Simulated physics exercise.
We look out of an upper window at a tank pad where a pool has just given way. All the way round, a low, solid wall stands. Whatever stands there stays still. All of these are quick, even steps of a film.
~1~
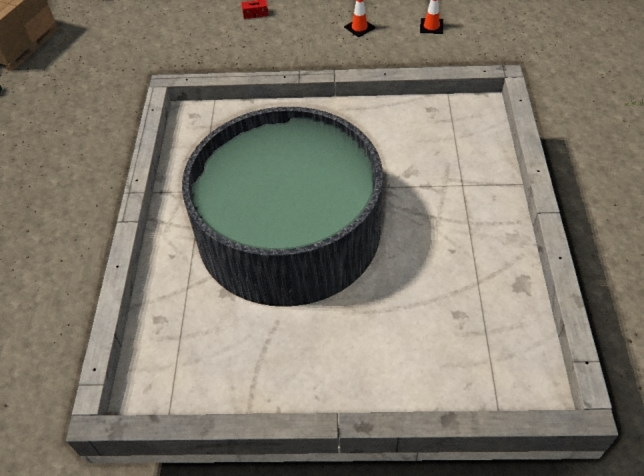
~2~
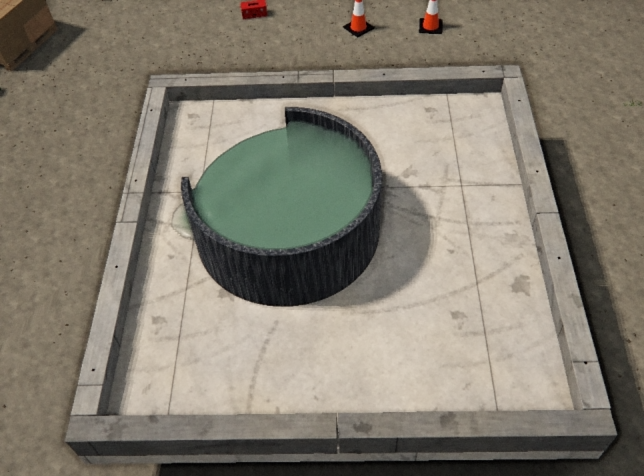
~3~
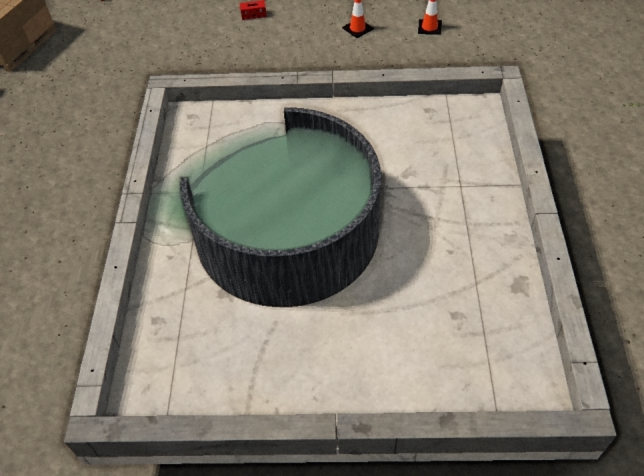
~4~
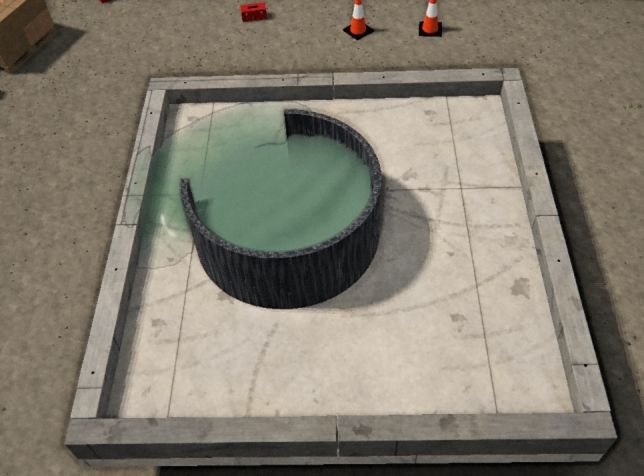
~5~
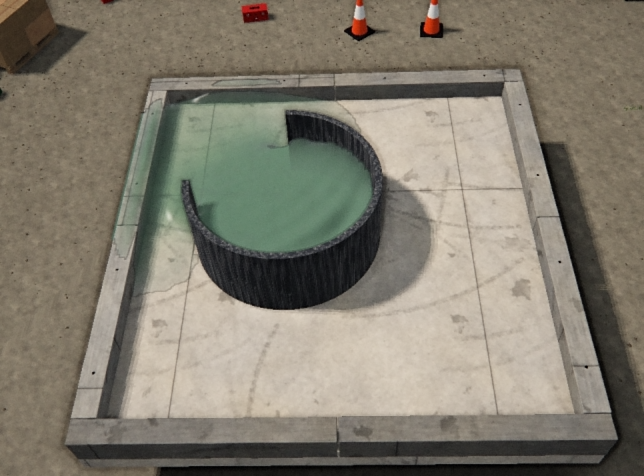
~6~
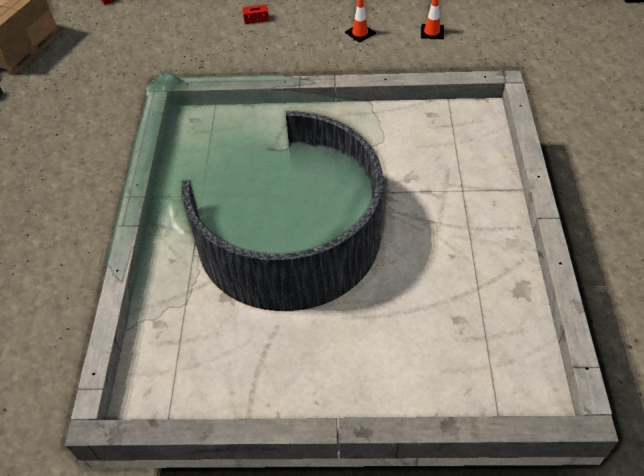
Green water pouring through a gap in the far left side of a round dark pool, spreading across a walled concrete pad.
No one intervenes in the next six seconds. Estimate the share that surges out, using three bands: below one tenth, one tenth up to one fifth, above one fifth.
My read: A high spill, beyond one fifth.
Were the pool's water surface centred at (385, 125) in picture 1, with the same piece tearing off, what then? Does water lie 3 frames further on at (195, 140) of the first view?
So at that place it's waterlogged.
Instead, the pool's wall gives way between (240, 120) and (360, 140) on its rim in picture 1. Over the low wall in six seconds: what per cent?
About 22 %.
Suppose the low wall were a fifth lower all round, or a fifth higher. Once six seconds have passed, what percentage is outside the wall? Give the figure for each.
About 36 per cent, then about 18 per cent.
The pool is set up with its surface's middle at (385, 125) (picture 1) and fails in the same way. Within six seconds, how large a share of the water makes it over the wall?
30 per cent.
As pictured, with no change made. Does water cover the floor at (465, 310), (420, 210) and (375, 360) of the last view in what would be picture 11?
Taking them in the order asked, they are unflooded, unflooded and unflooded.
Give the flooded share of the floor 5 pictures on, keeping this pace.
About 35 %.
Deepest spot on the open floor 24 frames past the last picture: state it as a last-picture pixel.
Around (495, 102).
A moment on, water covers 30 % of the floor; the low wall has let 5 % over.
Next, water covers 35 % of the floor; the low wall has let 10 % over.
Then, water covers 55 % of the floor; the low wall has let 25 % over.
Later, water covers 75 % of the floor; the low wall has let 27 % over.
In the end, water covers 85 % of the floor; the low wall has let 27 % over.
